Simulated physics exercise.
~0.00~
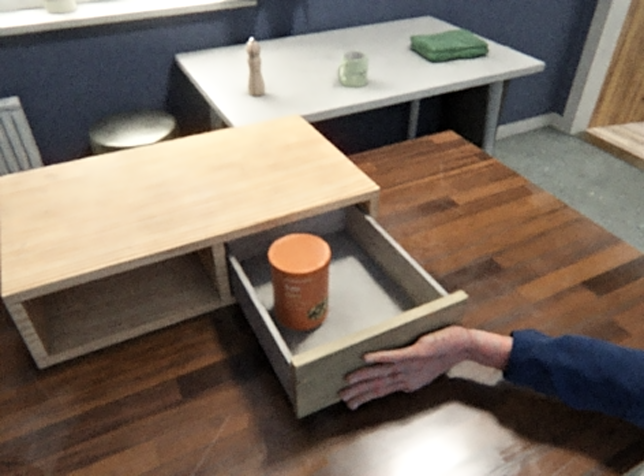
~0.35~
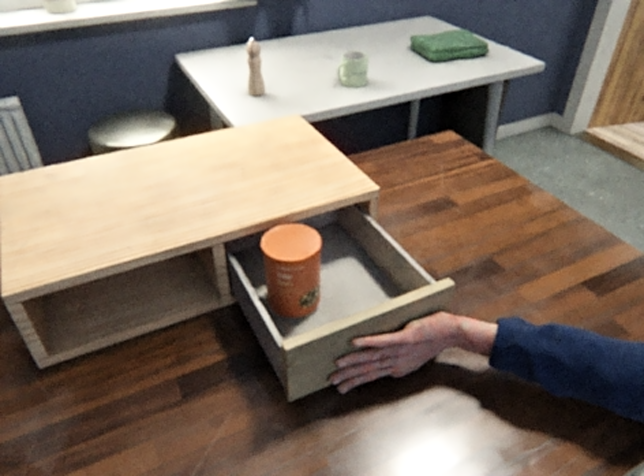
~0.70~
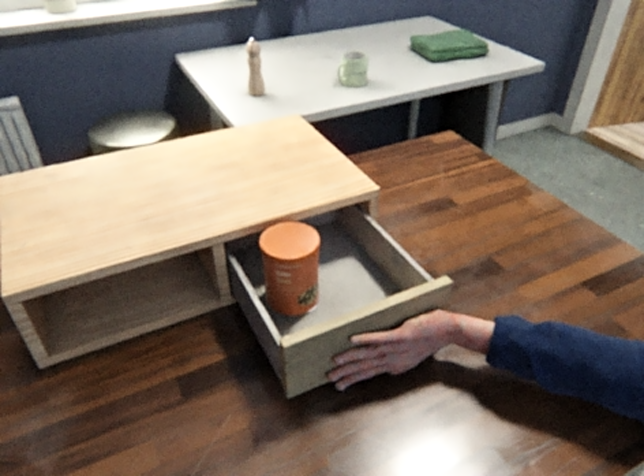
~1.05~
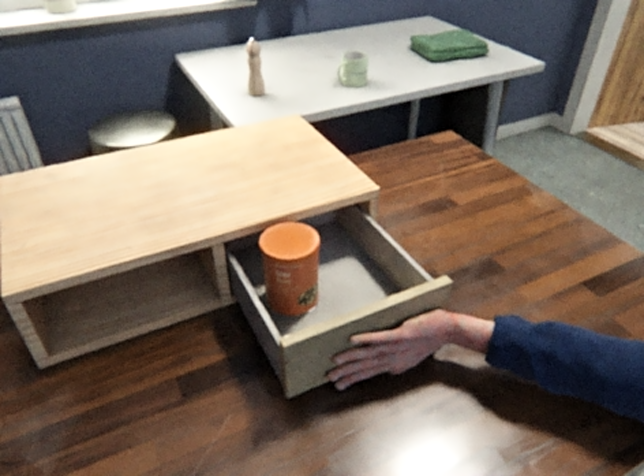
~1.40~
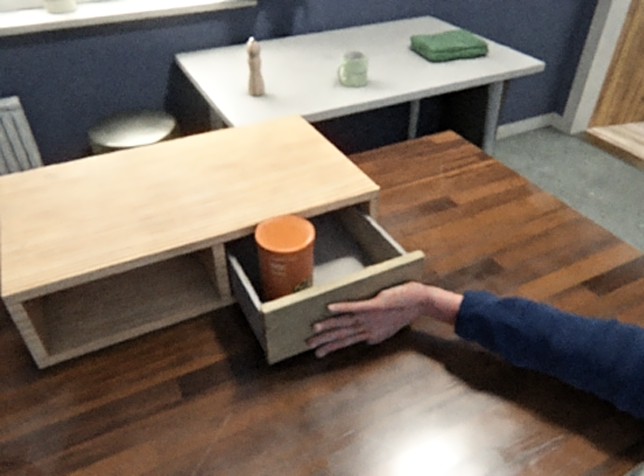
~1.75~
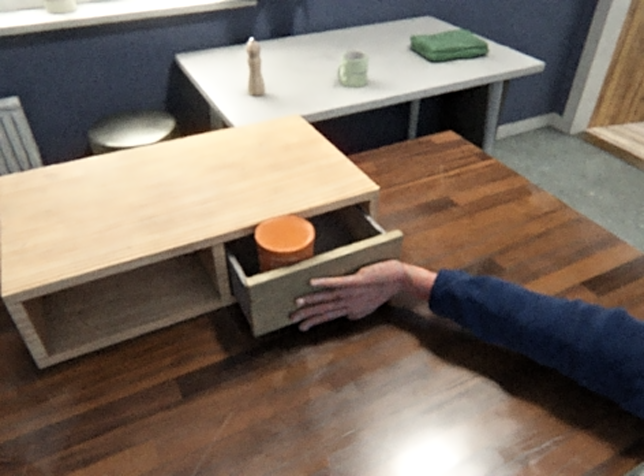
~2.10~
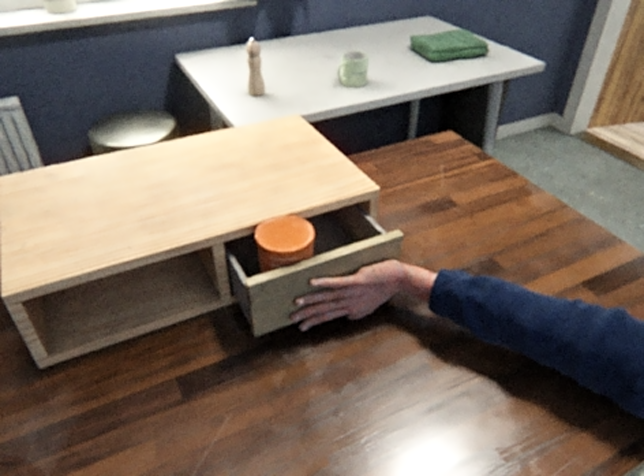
On a dark wooden tabletop, a hand pushes the open drawer of a pale wooden chest inward in stages, pausing partway, while an orange pot inside rides along upright. The drawer stops short of closing and stays ajar, the hand still resting against its front.
